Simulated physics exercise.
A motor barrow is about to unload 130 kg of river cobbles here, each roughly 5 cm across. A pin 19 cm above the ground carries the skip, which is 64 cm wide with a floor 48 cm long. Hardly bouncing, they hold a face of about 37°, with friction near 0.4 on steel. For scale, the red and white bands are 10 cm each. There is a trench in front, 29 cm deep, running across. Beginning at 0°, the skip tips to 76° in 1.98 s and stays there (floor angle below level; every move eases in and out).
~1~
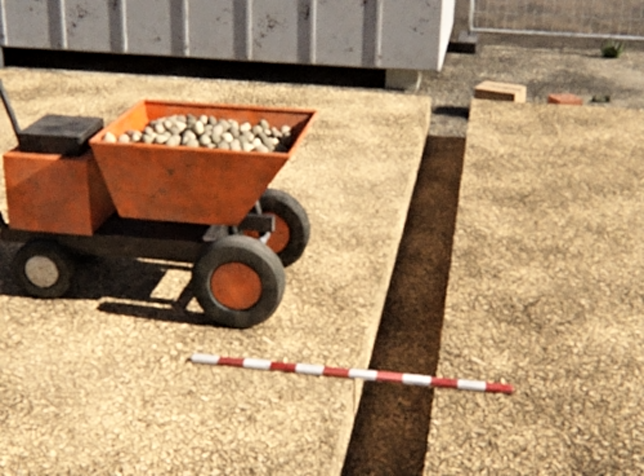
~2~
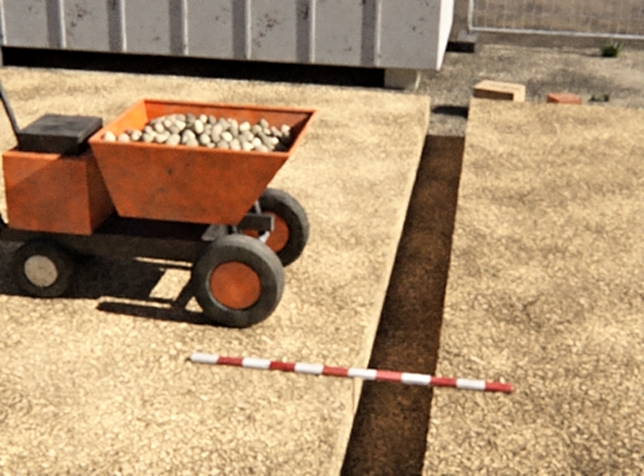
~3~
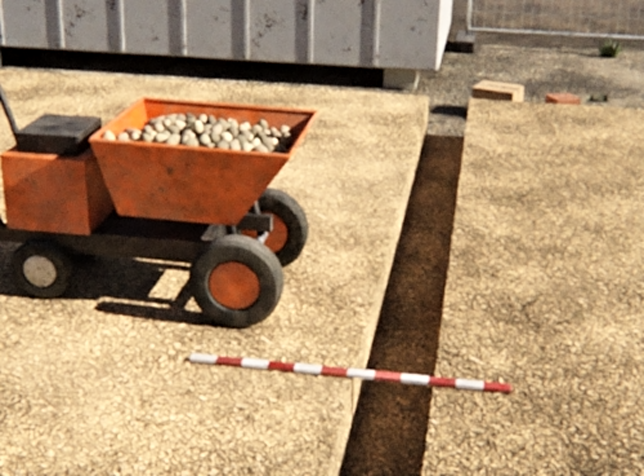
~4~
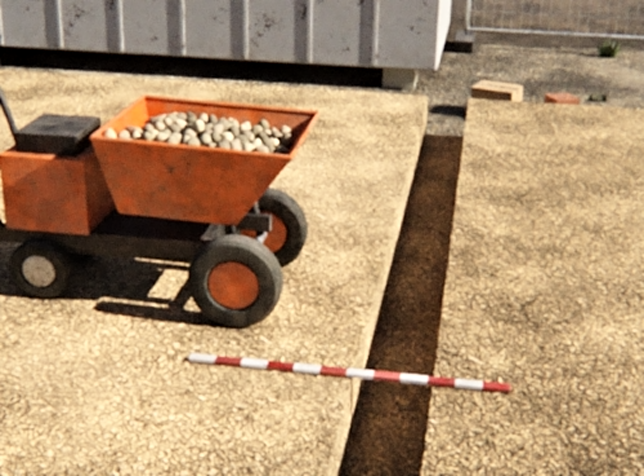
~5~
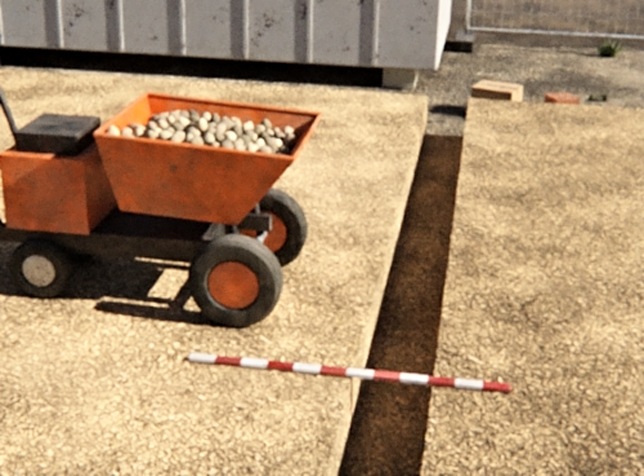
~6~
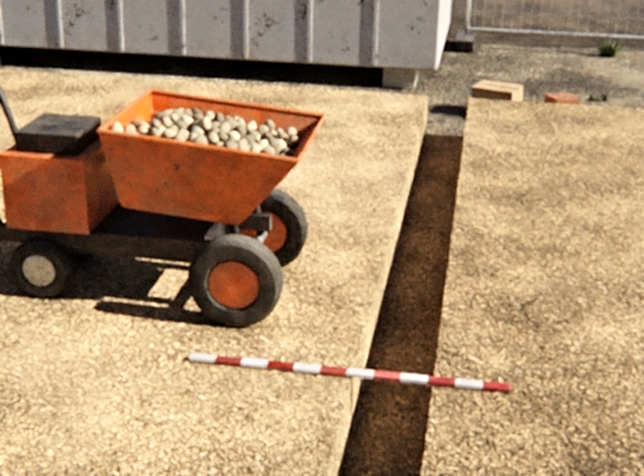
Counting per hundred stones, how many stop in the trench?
Some 85.
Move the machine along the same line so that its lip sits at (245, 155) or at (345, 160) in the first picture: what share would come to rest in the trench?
Some 95 and some 15 per cent, in that order.
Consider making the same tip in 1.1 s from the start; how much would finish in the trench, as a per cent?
Roughly 75 per cent.
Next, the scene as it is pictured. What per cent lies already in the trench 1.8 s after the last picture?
Roughly 45% by that time.
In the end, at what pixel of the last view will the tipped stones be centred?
Resting centre: About (413, 343).
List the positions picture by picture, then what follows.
In the first frame, lip at (289, 157), floor tilted 0°, highest stones at (208, 130).
In the second frame, lip at (289, 156), floor tilted 0°, highest stones at (208, 130).
In the third frame, lip at (289, 157), floor tilted 1°, highest stones at (197, 128).
In the fourth frame, lip at (291, 158), floor tilted 2°, highest stones at (198, 128).
In the fifth frame, lip at (294, 159), floor tilted 3°, highest stones at (193, 125).
In the sixth frame, lip at (298, 161), floor tilted 5°, highest stones at (188, 122).
Then, 1.2 s after the last picture the floor is at 64°, 99 % in the skip, 1 % in the trench; the foremost stones are at (409, 263).
Then, 1.8 s after the last picture the floor is at 76°, 45 % in the skip, 44 % in the trench, 11 % past the trench; the foremost stones are at (537, 306).
Then, 2.1 s after the last picture the floor is at 76°, 18 % in the skip, 67 % in the trench, 15 % past the trench; the foremost stones are at (567, 308).
Then, 4.1 s after the last picture the floor is at 76°, 0 % in the skip, 85 % in the trench, 15 % past the trench; the foremost stones are at (569, 308).
